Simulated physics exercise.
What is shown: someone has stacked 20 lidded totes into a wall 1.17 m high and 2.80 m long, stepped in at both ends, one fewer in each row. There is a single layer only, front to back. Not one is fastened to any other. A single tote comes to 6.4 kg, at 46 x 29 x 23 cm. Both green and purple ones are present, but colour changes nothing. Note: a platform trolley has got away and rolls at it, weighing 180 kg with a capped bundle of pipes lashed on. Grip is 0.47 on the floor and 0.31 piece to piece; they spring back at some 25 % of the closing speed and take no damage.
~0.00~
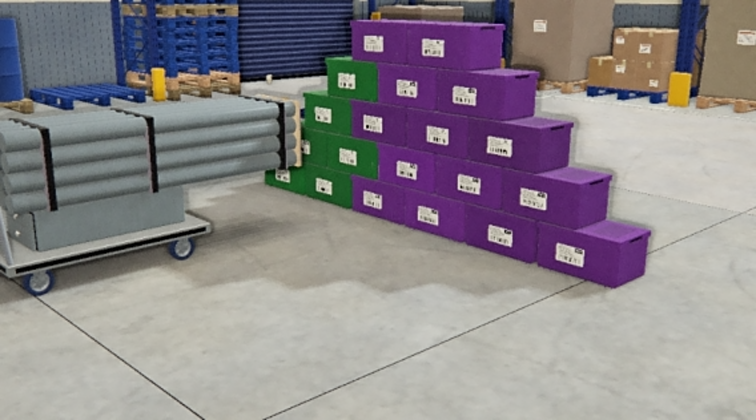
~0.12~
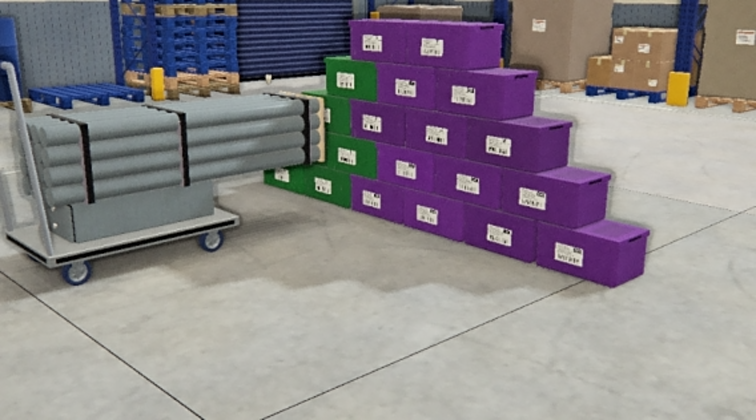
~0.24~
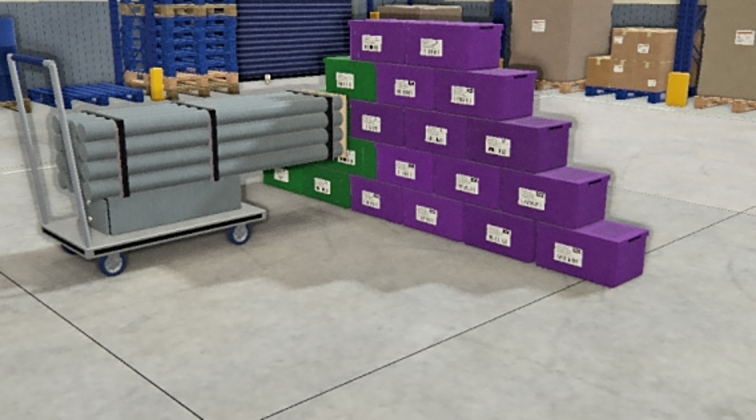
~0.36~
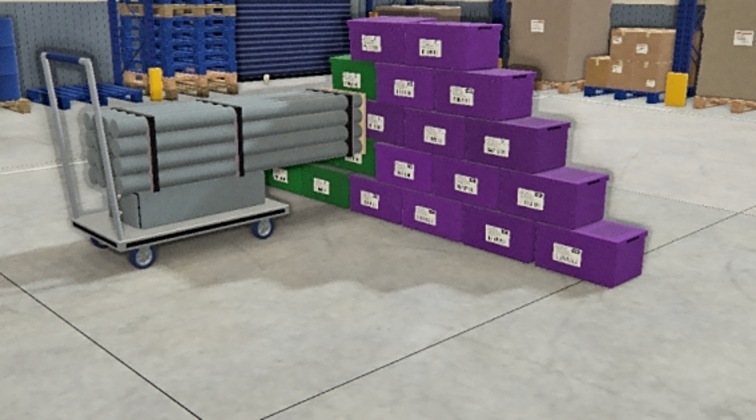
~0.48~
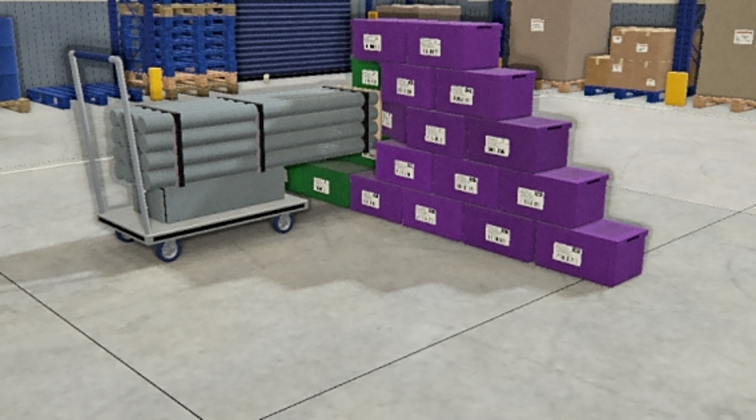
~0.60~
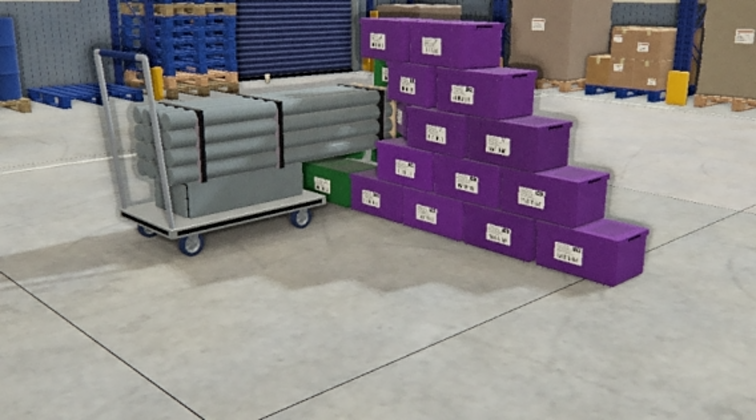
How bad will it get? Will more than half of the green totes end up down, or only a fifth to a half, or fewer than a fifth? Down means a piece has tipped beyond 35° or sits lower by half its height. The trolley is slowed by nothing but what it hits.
More than half of them.
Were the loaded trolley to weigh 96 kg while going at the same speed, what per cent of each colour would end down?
Down at the end: Purple 30 per cent, green 70 per cent.
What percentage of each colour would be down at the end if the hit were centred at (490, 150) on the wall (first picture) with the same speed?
For purple it's 60 per cent, for green 0 per cent.
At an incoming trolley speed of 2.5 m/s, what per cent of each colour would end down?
Share down, in per cent: Purple 30, green 70.
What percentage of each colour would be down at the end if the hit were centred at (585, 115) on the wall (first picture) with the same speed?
That hit would leave purple at 0 and green at 0 per cent down.
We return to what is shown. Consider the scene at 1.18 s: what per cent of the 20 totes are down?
By then, 25 per cent.
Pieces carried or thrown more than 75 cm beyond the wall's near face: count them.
I'd estimate 6 pieces.
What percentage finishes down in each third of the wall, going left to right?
60 / 60 / 0 %, left to right.
After 0.82 s, load 53 cm past the wall's line, still rolling; 3 of the 6 green totes down (3 of 20 in all colours); top green tote 19° from how it stood, 10 cm lower; top purple tote 7° from how it stood.
After 1.18 s, load 81 cm past the wall's line, still rolling; 4 of the 6 green totes down (5 of 20 in all colours); top green tote 64° from how it stood, 54 cm lower; top purple tote 26° from how it stood.
After 1.68 s, load 98 cm past the wall's line, still rolling; 4 of the 6 green totes down (8 of 20 in all colours); top green tote on its side; top purple tote on its side.
In the end (3.0 s), load 98 cm past the wall's line, stopped; 4 of the 6 green totes down (8 of 20 in all colours); top green tote on its side; top purple tote upside down. That is 67 per cent. From the last view, middles, top green tote near (562, 165), top purple tote near (628, 209).
